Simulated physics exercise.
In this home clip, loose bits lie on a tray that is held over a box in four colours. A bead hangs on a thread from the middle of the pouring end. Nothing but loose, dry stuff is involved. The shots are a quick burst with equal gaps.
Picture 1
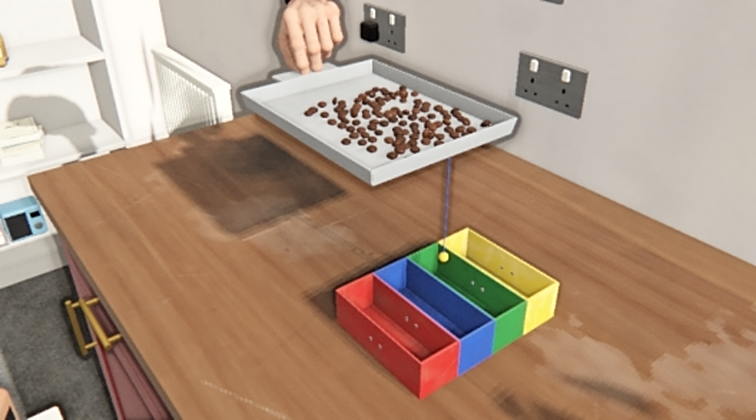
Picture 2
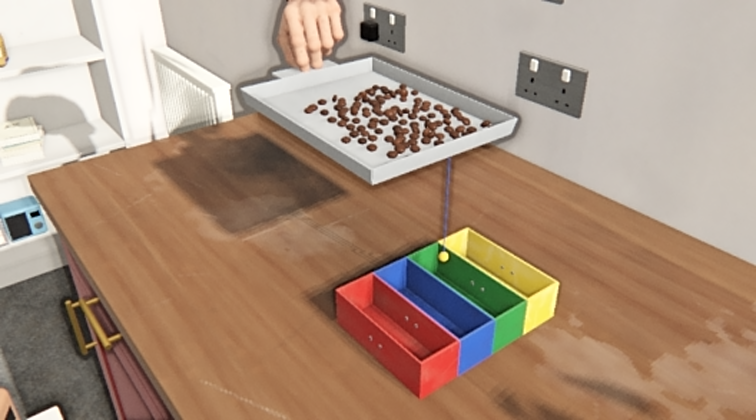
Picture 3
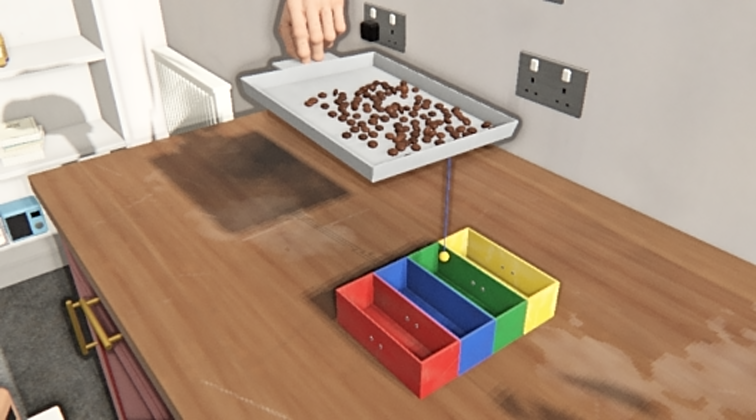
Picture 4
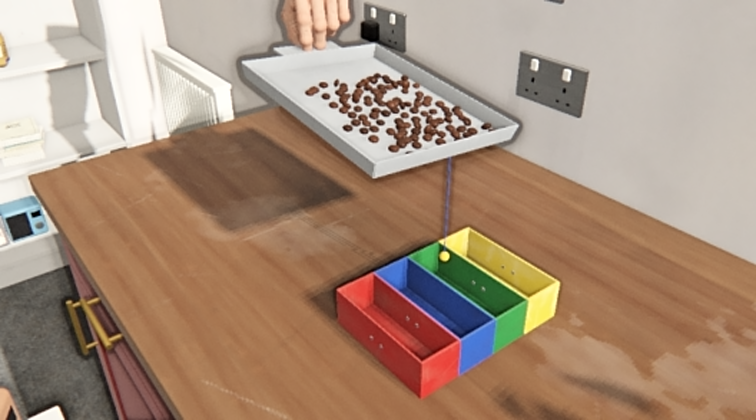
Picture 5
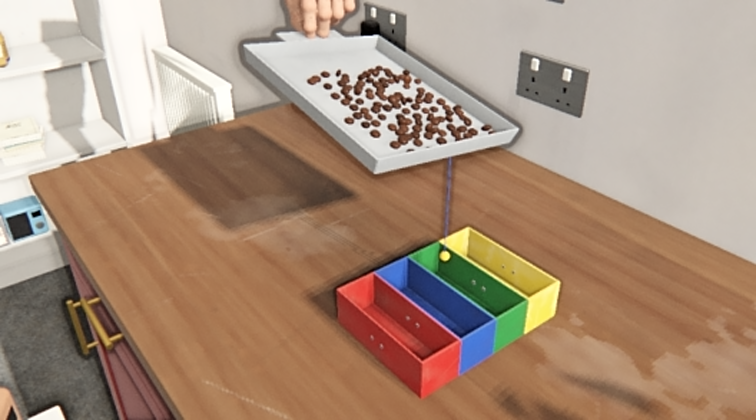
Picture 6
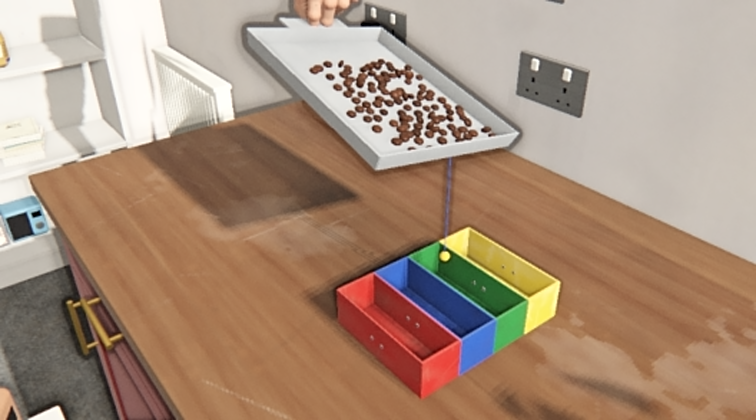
A pale grey tray of small brown pieces, gripped at its far edge by a hand, starts nearly level and tilts gradually towards its lower right corner as the far side rises. Beneath it, a yellow bead hangs on a thread over an open box with red, blue, green and yellow compartments. The steady view looks down on a wooden worktop beside a grey wall with sockets.
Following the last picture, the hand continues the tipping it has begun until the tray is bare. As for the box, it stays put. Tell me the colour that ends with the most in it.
That would be yellow.
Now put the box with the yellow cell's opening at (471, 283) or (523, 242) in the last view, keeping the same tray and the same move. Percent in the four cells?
About 0 per cent, then about 100 per cent.
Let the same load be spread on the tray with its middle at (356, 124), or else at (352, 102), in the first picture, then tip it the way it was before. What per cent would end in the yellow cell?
It would be 50 in a hundred, and then 30 in a hundred.
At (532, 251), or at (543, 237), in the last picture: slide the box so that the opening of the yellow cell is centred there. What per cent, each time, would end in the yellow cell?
Respectively 60 % and 0 %.
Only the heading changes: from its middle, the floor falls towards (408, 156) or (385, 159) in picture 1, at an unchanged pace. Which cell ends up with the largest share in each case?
At the first place the cell in red, at the second the red one.
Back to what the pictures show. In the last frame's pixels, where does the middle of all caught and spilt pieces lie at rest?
I'd put the middle somewhere around (516, 265).
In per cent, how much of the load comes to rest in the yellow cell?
Close to 30 in every hundred pieces.
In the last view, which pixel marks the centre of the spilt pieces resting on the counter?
Their resting centre is at about (533, 263).
Just after the last frame, tray tipped steeply; every one on the tray.
A moment on, tray tipped right over; roughly a third on the tray; about a tenth in the yellow cell; roughly two thirds falling or outside the box.
Further on, tray tipped past a quarter turn; roughly a third in the yellow cell; roughly two thirds falling or outside the box.
When it is over, tray tipped past a quarter turn; roughly a third in the yellow cell; not one in the red cell; not one in the blue cell; not one in the green cell; roughly two thirds outside the box.
